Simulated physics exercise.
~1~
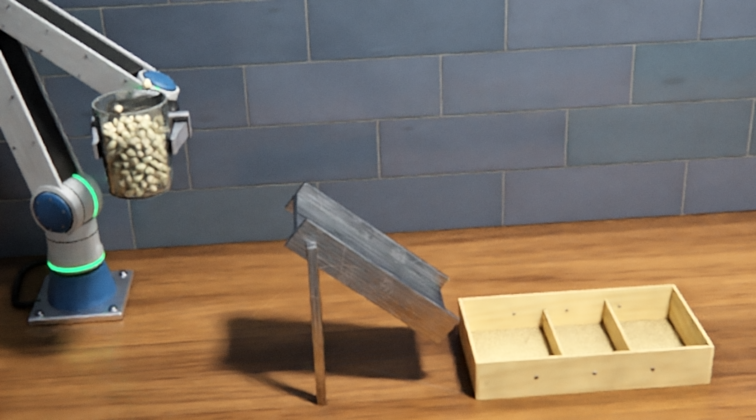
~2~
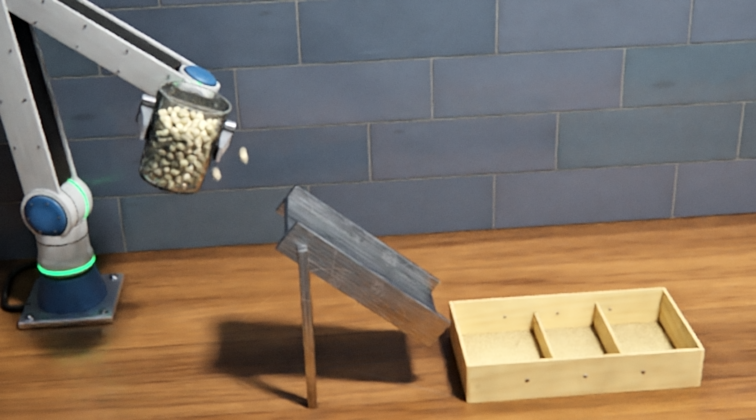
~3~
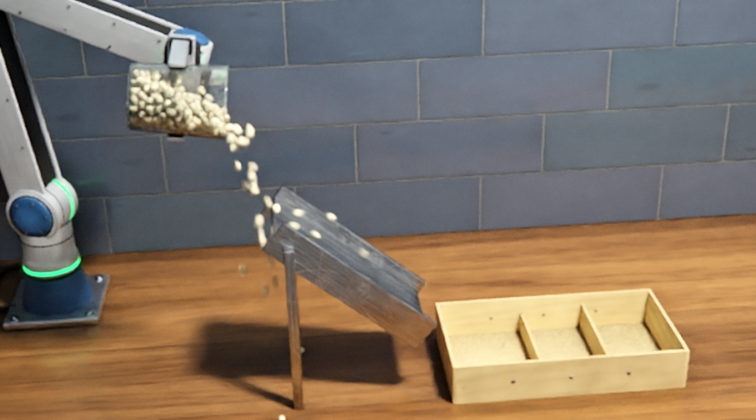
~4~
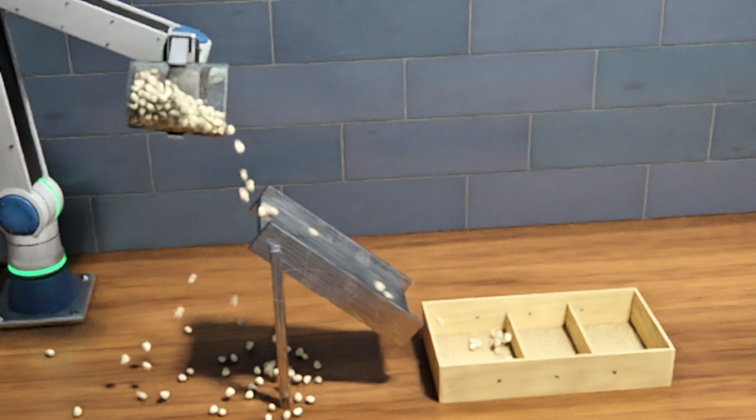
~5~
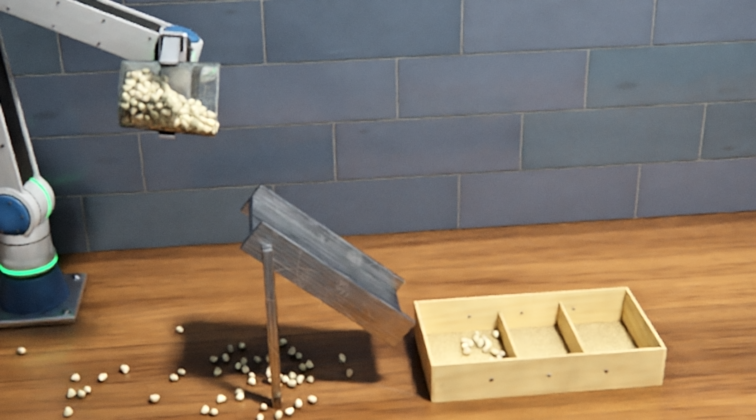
A white and blue robot arm on the left grips a clear tumbler of pale dried beans above a wooden table, seen from slightly above against a blue-grey tiled wall. A grey metal chute on a leg slopes down rightward to a light wooden box split into three parts. The arm tips the tumbler forward onto its side, and beans pour toward the chute's top. Some slide down into the box, while many miss and scatter over the table. The pouring stops with the tumbler still largely full, a small heap in the box's left part and beans strewn around the leg.
